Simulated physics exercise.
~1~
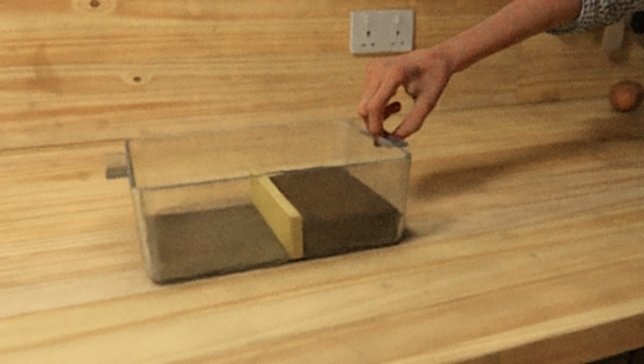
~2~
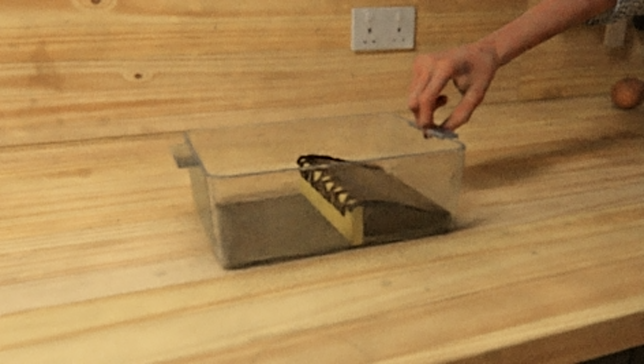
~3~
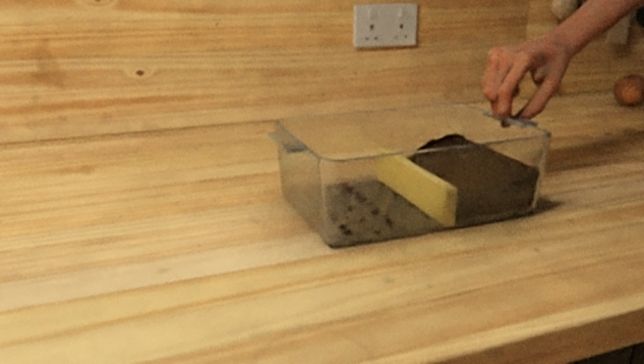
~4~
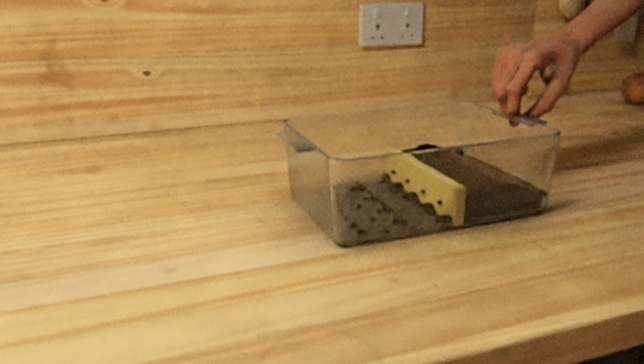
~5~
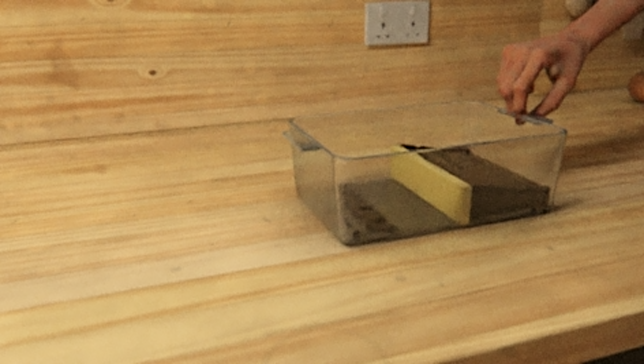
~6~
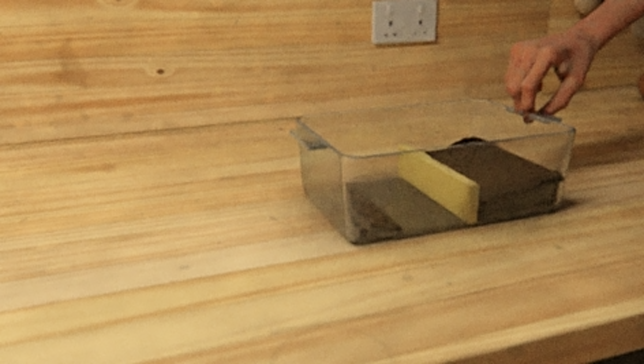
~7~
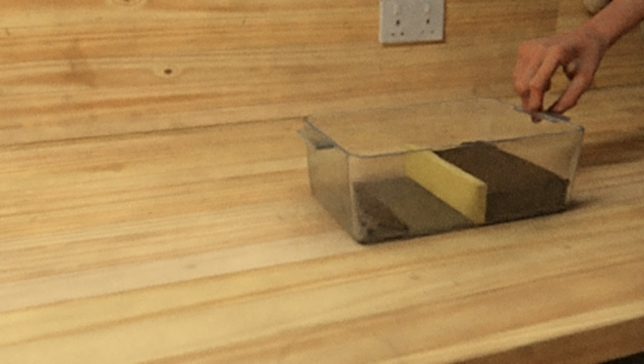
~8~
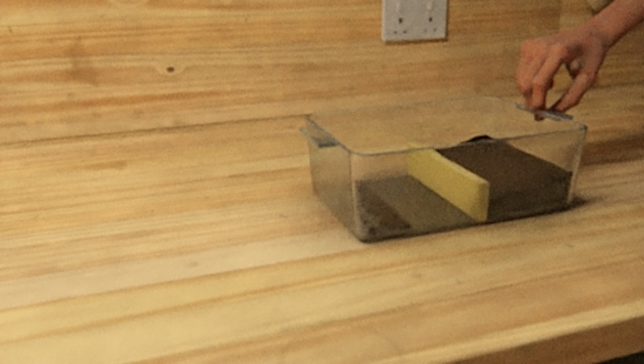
A clear divided box of dark liquid slides right, pulled by a hand, a little spilling over the yellow divider before it stops.
